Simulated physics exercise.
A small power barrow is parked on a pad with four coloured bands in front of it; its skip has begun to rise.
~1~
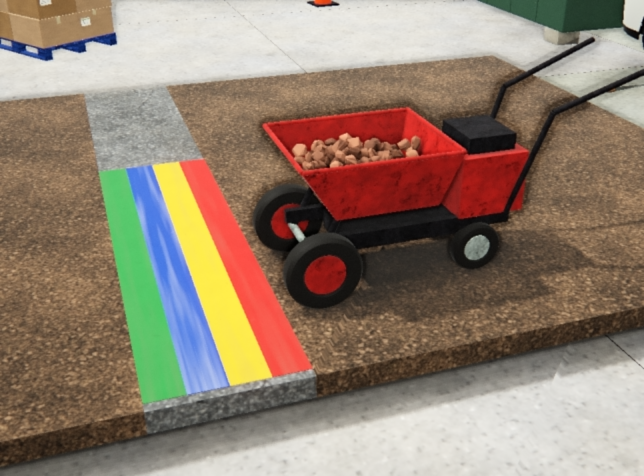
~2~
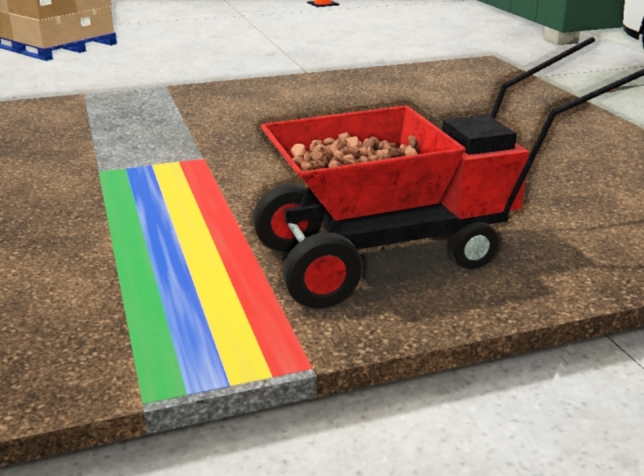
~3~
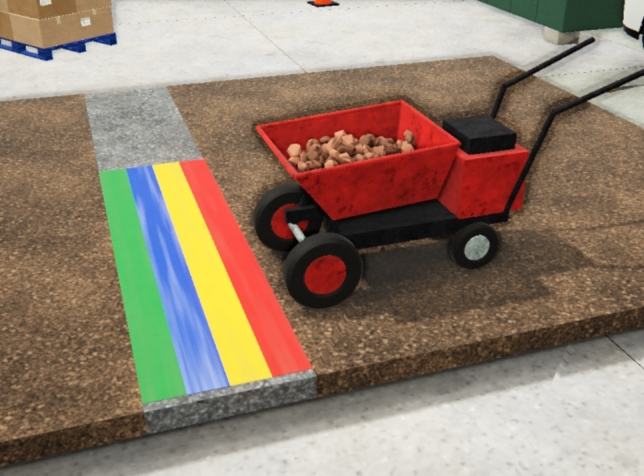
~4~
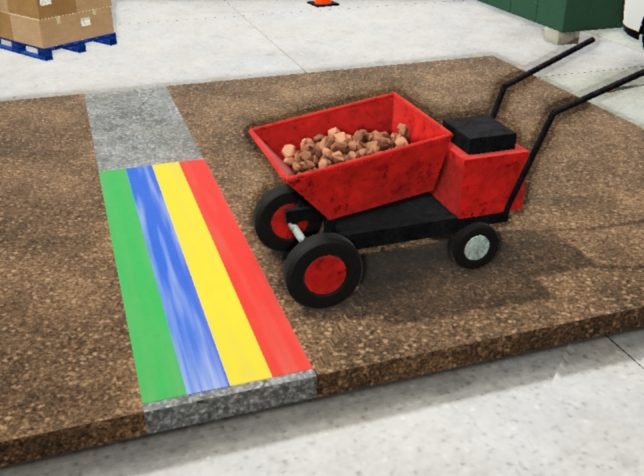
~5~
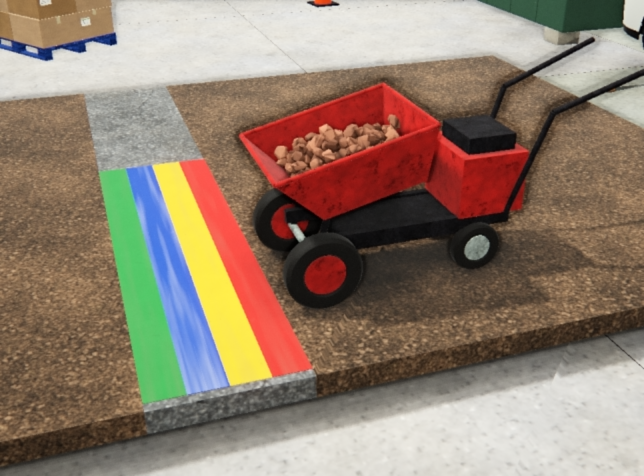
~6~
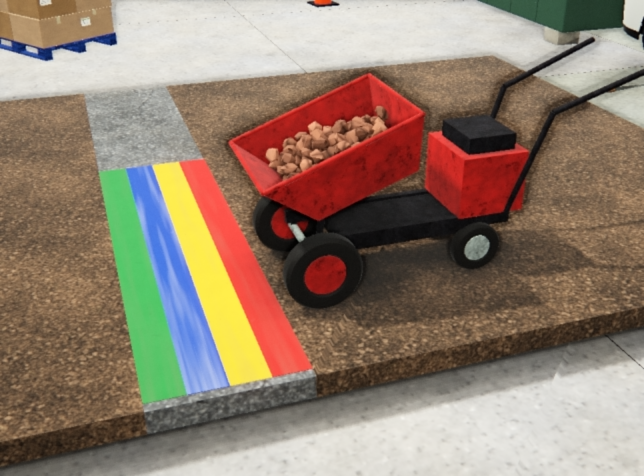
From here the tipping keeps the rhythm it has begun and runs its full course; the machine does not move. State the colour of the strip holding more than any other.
It is blue.
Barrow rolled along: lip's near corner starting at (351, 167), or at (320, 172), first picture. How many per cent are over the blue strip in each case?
You'd see around 20 per cent the first time and around 40 per cent the second.
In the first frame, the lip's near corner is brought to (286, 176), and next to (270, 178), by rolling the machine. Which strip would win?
One by one: Green and green.
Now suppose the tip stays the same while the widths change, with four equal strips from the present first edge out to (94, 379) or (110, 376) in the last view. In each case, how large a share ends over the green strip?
The first one comes out at 20 percent, while the second comes out at 20 percent.
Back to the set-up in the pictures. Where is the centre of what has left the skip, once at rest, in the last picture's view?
Somewhere around (162, 294) in the last picture.
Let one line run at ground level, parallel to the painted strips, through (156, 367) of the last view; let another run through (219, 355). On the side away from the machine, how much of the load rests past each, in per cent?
About 30 and 80 %.
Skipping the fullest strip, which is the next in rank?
Green.
Soon after the last picture, skip tipped steeply; all in the skip.
A little later, skip tipped right over; most in the skip; a small part over the blue strip; a small part over the green strip; a stray few off the paint.
Later still, skip tipped right over; a small part in the skip; a stray few over the yellow strip; about a third over the blue strip; about a quarter over the green strip; about a quarter off the paint.
At rest, skip tipped right over; a small part in the skip; a stray few over the red strip; a small part over the yellow strip; about a third over the blue strip; about a quarter over the green strip; about a quarter off the paint.
